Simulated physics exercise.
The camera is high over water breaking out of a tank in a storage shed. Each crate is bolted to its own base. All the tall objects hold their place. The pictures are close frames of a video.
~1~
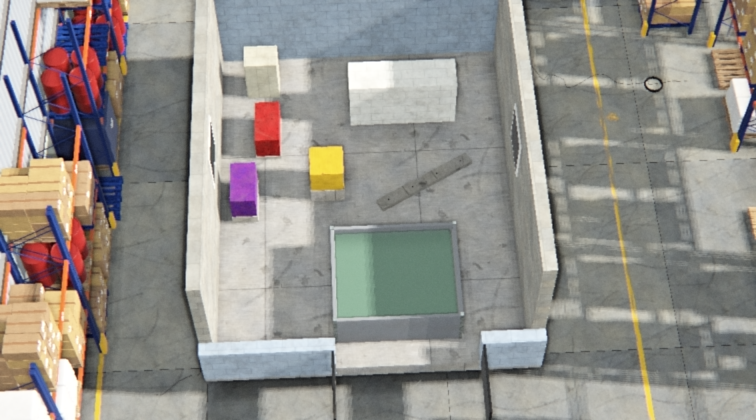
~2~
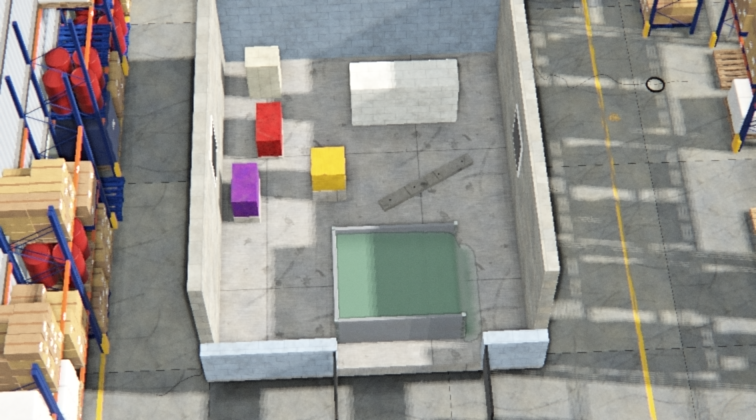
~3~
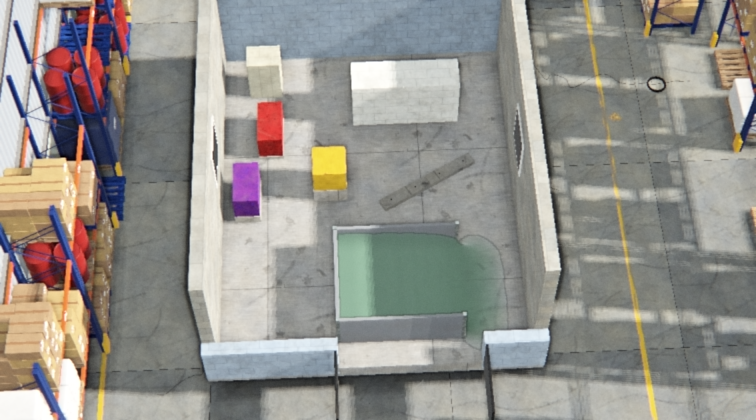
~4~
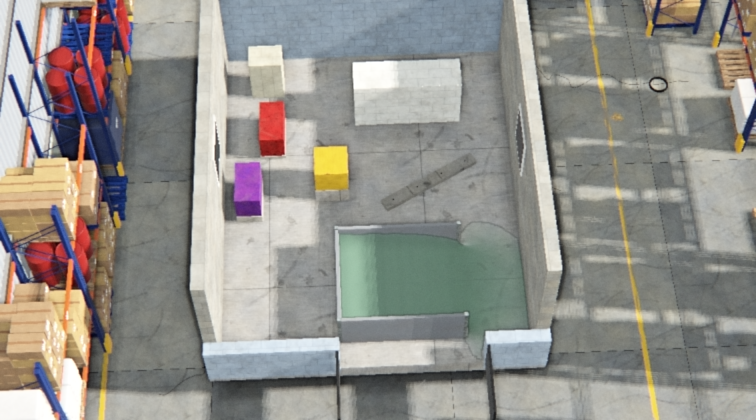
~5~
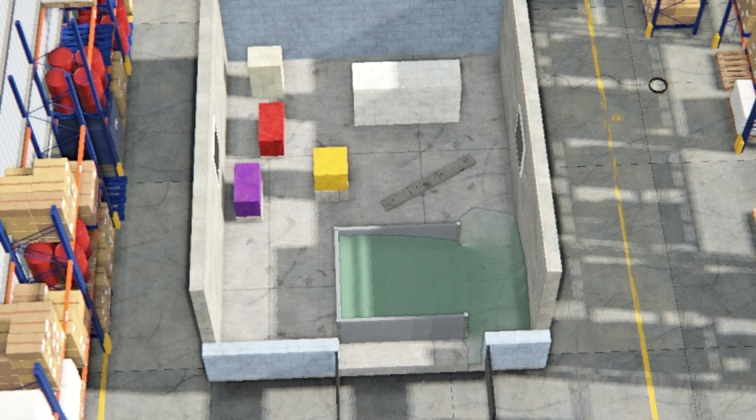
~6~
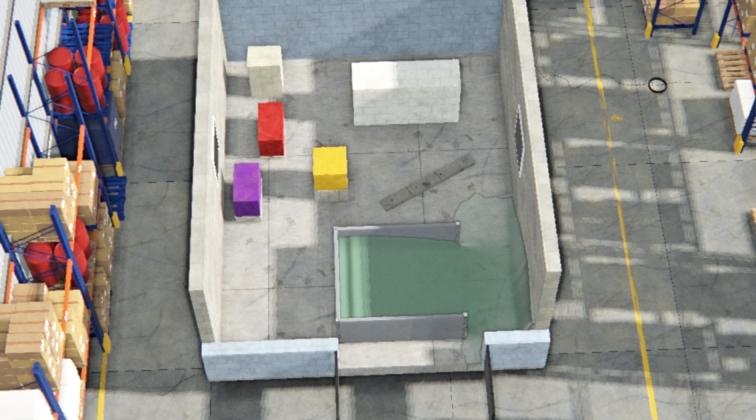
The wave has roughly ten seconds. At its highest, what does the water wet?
The red crate is soaked; the yellow crate keeps dry; the purple crate keeps dry.
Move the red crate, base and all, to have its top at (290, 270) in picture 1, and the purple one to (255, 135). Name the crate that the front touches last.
That is the red crate.
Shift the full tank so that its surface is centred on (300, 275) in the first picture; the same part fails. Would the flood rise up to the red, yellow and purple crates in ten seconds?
Red takes water; yellow is safe; purple remains dry.
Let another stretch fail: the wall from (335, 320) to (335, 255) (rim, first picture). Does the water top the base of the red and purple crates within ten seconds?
Red gets wet; purple takes water.
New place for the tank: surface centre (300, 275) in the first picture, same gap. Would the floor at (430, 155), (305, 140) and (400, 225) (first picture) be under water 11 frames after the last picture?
One after the other: Free of water, not flooded, wet.
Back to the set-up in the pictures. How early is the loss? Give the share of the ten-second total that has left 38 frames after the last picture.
About 75 per cent.
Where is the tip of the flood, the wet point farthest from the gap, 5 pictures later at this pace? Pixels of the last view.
Roughly at (503, 125).
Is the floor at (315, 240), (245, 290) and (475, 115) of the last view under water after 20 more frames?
In turn: Clear, dry, awash.
A moment on, water covers 20 % of the floor; the red crate not reached, the yellow crate not reached, the purple crate not reached.
Next, water covers 35 % of the floor; the red crate not reached, the yellow crate not reached, the purple crate not reached.
Then, water covers 55 % of the floor; the red crate water round its plinth, the yellow crate water round its plinth, the purple crate not reached.
Later, water covers 85 % of the floor; the red crate water round its plinth, the yellow crate water round its plinth, the purple crate water round its plinth.
In the end, water covers 95 % of the floor; the red crate was topped, the yellow crate stayed above the water, the purple crate stayed above the water.
